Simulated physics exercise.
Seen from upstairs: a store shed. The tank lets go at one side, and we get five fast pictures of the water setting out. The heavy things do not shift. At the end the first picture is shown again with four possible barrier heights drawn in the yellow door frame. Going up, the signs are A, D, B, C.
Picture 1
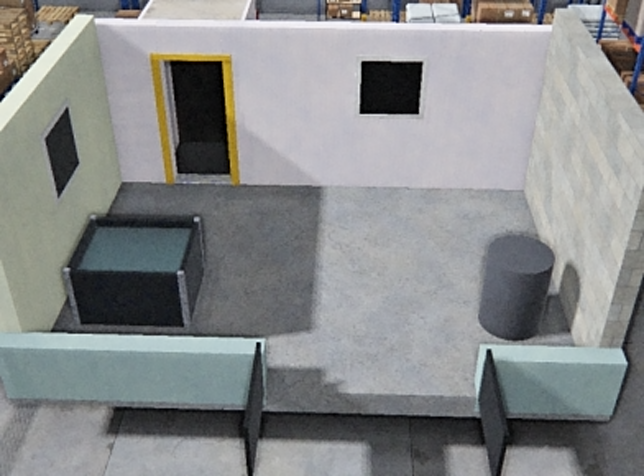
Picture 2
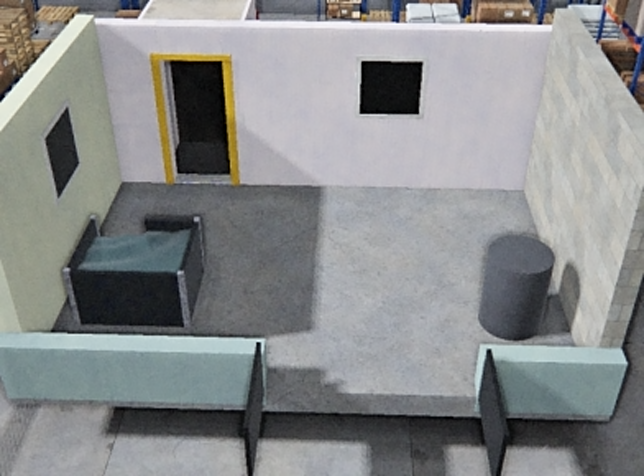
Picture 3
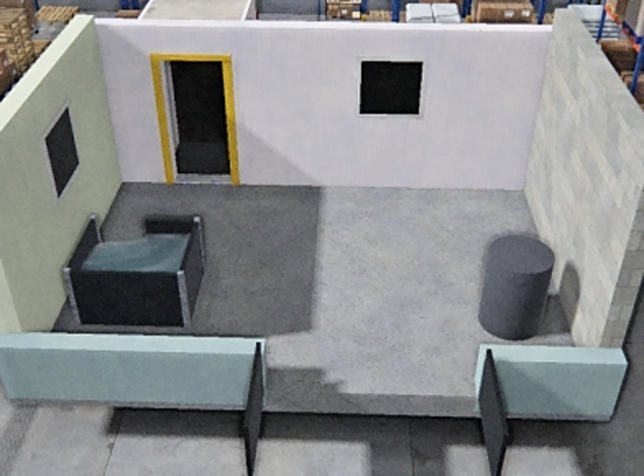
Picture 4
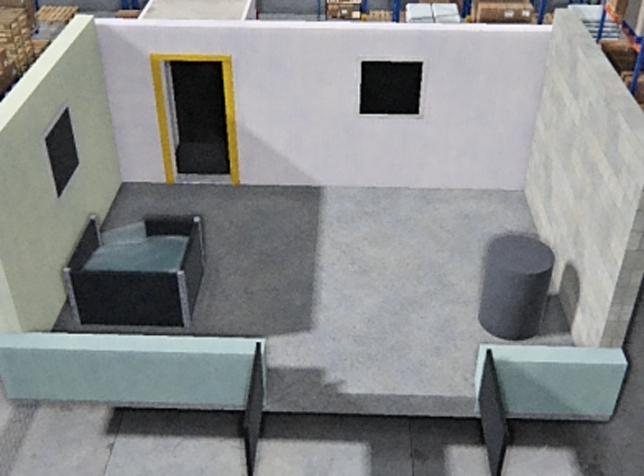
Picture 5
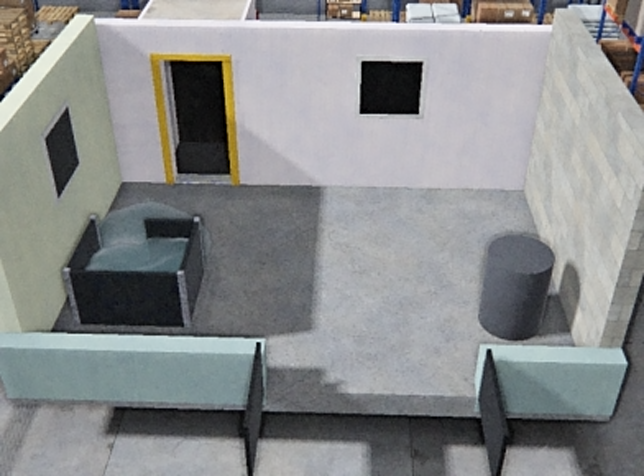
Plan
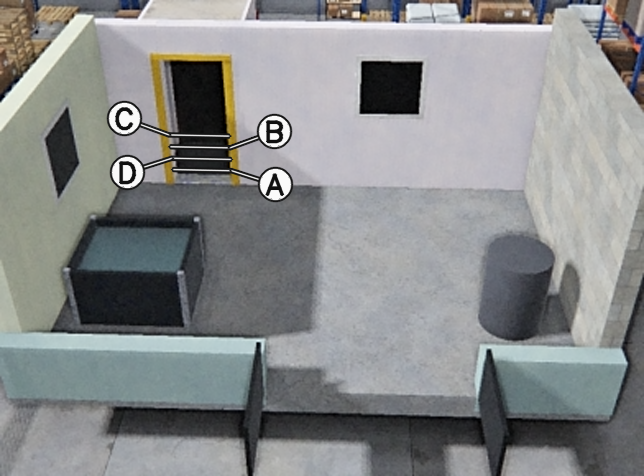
Water sloshes inside a dark tank on the left and spreads faintly onto the floor.
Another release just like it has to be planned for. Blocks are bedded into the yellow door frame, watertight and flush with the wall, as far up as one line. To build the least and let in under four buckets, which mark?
It is A.
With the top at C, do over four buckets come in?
No, not at all.
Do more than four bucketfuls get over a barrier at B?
No, that is safe.
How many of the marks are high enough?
All of them.
In white, A at (202, 170); B at (200, 147); C at (199, 135); D at (201, 158); from the bottom up A, D, B, C.
With A, a splash gets over, under a bucket.
With B, nothing gets over.
With C, nothing gets over.
With D, nothing gets over.
